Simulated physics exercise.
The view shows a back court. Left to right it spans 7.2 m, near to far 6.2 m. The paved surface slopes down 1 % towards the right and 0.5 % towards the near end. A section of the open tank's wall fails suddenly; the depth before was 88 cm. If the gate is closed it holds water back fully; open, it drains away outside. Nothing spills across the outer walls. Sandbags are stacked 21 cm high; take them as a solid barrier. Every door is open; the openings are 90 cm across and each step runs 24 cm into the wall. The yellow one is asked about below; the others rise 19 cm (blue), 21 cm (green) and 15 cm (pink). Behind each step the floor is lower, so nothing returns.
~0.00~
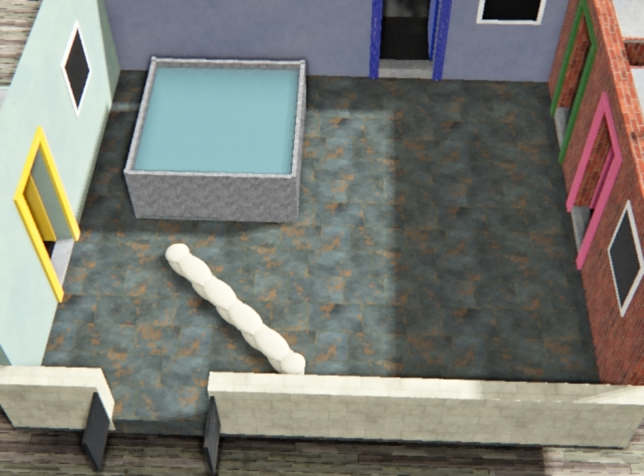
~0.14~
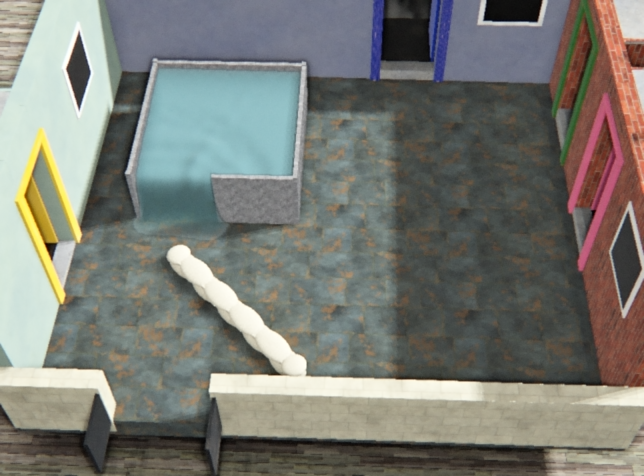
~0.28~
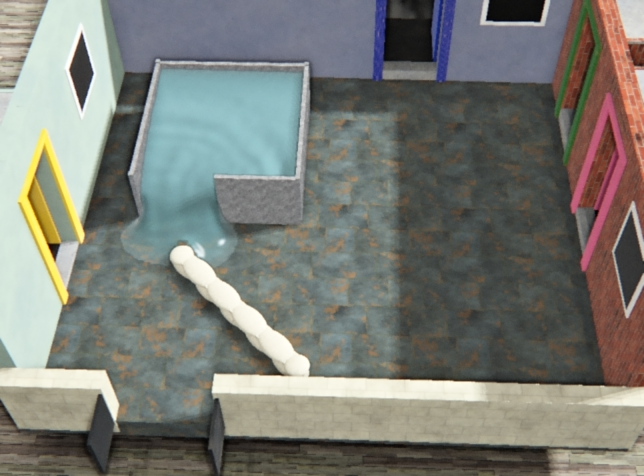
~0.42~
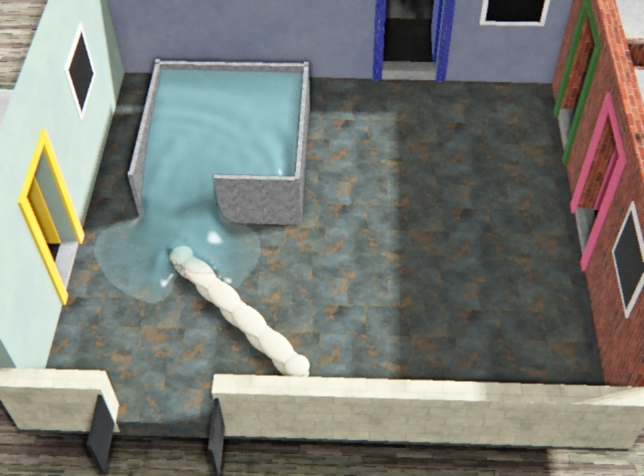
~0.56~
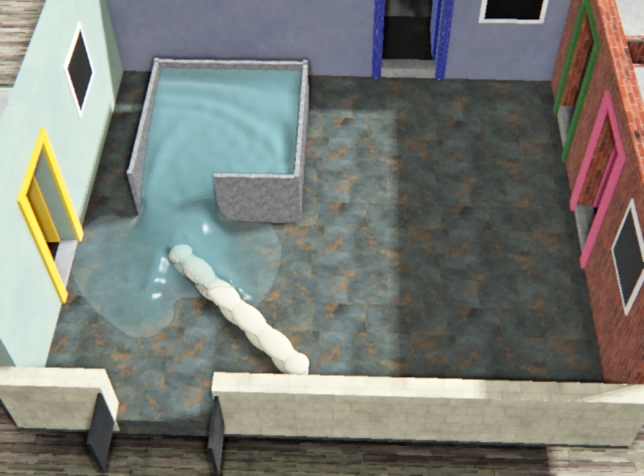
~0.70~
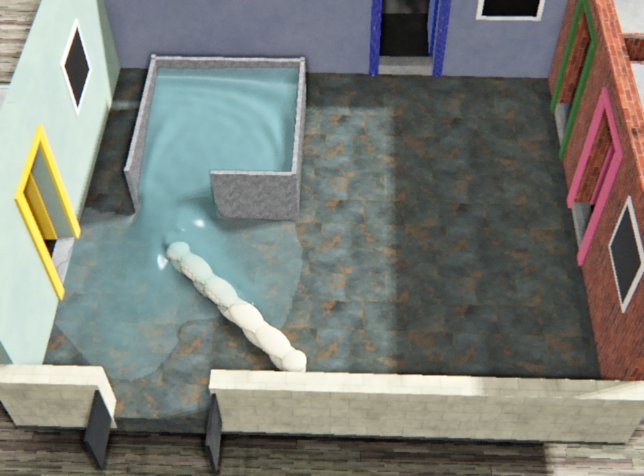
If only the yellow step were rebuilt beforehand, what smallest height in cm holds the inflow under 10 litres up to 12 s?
It would have to be roughly 30 cm high.
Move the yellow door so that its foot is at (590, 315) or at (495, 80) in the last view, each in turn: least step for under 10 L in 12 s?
About 21 and 13.5 cm.
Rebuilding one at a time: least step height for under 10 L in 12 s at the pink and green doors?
About 6.0 cm at pink and 8.5 cm at green.
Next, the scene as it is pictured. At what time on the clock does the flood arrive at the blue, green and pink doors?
Arrival: Blue 6.5 s, green 4.5 s, pink 3.4 s.
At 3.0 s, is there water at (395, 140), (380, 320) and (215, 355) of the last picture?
In turn: Still dry, flooded, flooded.
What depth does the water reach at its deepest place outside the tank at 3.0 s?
Up to some 37 cm.
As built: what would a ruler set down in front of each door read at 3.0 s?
In cm: Yellow 12, blue 0, green 0, pink 0.
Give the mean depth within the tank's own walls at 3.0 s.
Some 41 cm.
After 1.4 s water covers 30 % of the floor, deepest (64 cm) near (35, 397); 13 cm at the yellow door, 37 litres in over its 6 cm step.
After 3.0 s water covers 45 % of the floor, deepest (37 cm) near (63, 398); 12 cm at the yellow door, 198 litres in over its 6 cm step.
After 12.0 s water covers 95 % of the floor, deepest (14 cm) near (595, 415); 10 cm at the yellow door, 539 litres in over its 6 cm step.
At the yellow door as built, the water arrived by 0.7 s and peaked near 17 cm at 3.8 s.
Run again over the same 12 s with other heights there, 21 litres in over 26.5 cm, 1 litre over 36.5 cm. The limit of 10 litres is kept from about 30 cm up.
